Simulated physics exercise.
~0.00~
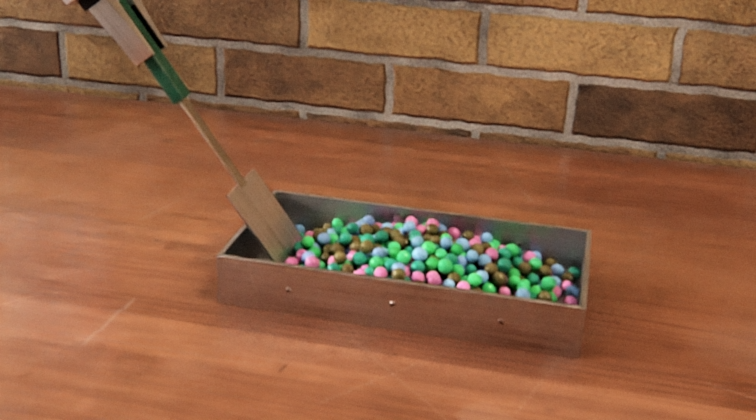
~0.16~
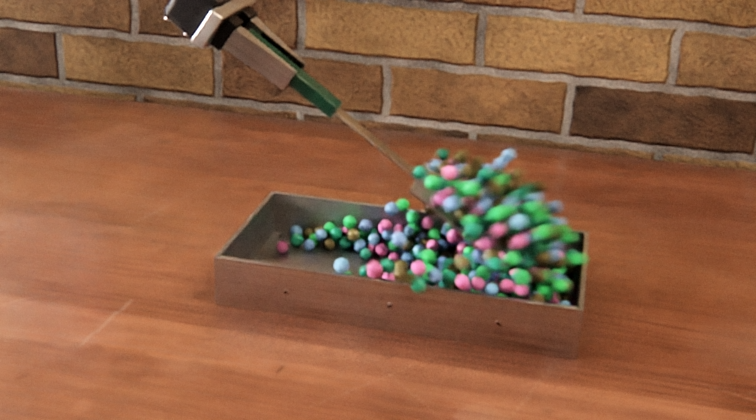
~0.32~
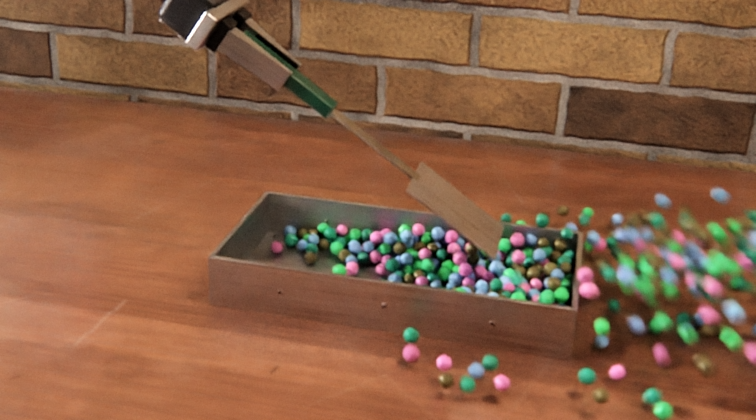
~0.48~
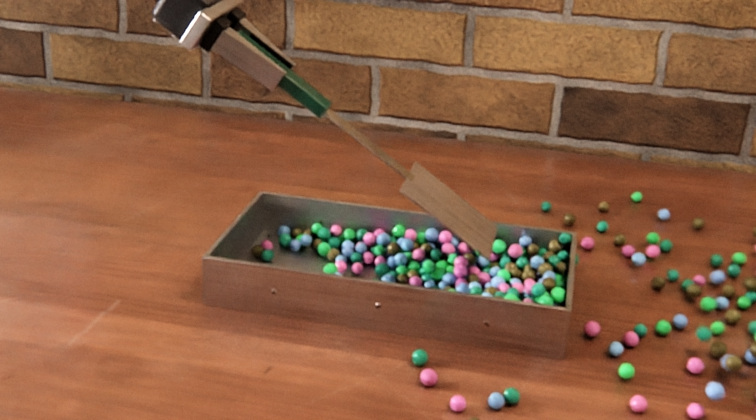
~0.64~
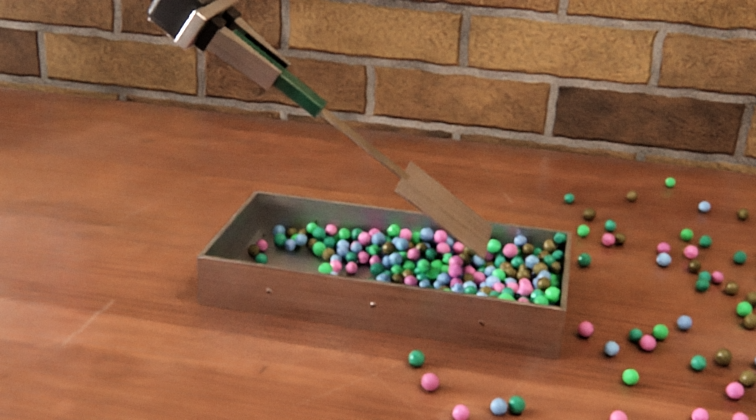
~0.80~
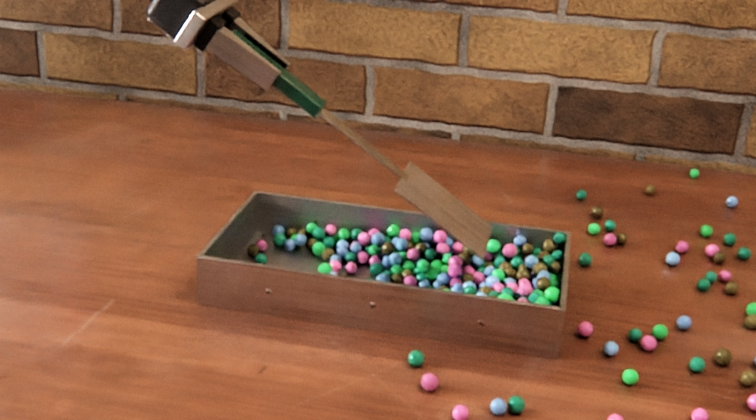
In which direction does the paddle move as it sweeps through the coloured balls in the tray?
The paddle moves to the right, going from the left end of the tray towards its right end.
On a wooden table before a brick wall, a robot arm sweeps a paddle through a tray of small coloured balls, flinging many over the right end. They scatter and settle on the table, while most remain in the tray beside the still paddle.
